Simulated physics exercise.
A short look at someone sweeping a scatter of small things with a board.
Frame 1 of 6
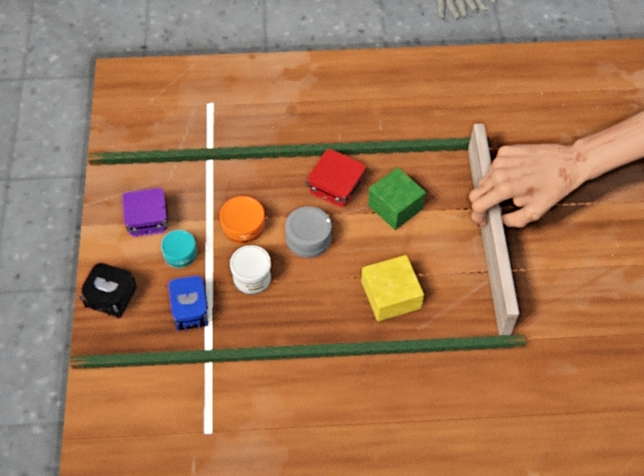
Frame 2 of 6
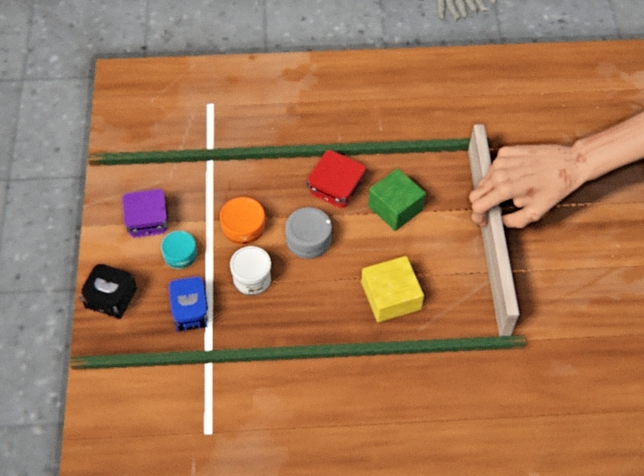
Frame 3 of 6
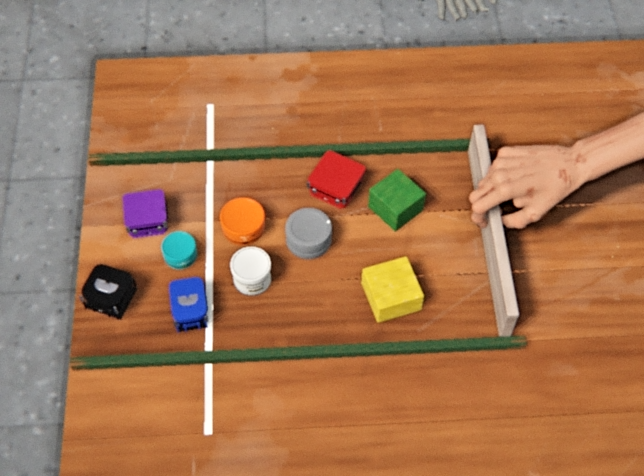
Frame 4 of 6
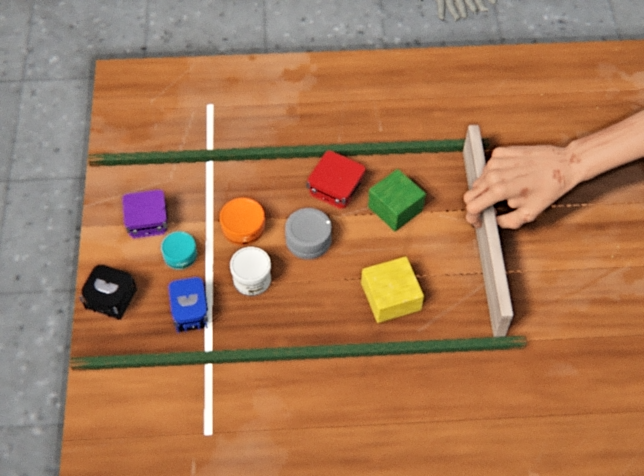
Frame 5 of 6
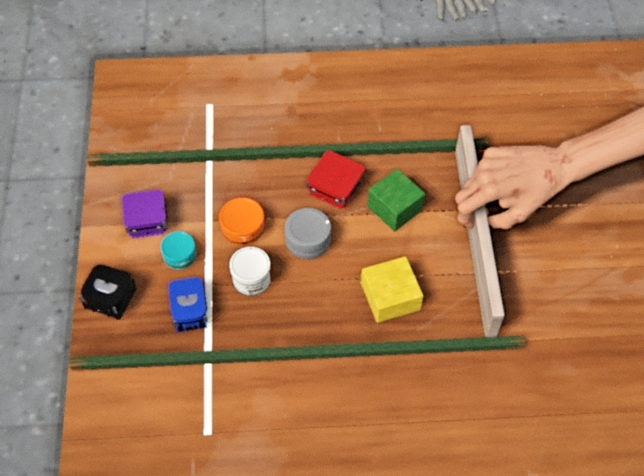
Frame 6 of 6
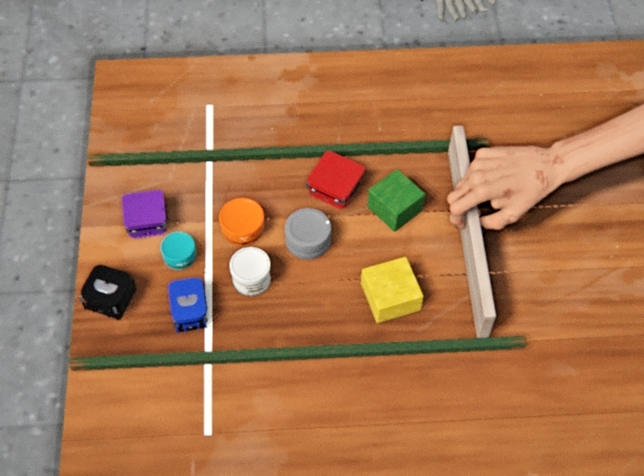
A hand held a pale board upright at the right of some scattered colourful blocks and tubs, then slid it slightly left between two green strips, while the small things stayed still.
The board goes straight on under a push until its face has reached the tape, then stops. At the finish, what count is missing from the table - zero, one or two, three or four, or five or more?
Missing: Zero.
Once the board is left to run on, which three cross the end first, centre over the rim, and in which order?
They are the black case, then the purple case, then the turquoise tub.
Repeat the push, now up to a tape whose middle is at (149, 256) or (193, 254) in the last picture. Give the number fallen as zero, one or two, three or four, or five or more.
The first spot gives either three or four, the second gives none.
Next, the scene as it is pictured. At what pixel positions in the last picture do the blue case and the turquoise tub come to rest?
The blue case ends up near (133, 321), and the turquoise tub near (128, 256).
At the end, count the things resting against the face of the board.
In contact: 4.
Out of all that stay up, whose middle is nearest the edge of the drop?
The one in question is the black case.
Soon after, none off yet; black case at rest near (108, 292); purple case at rest near (146, 215); turquoise tub at rest near (179, 251).
In the end, the number that fall off is zero.
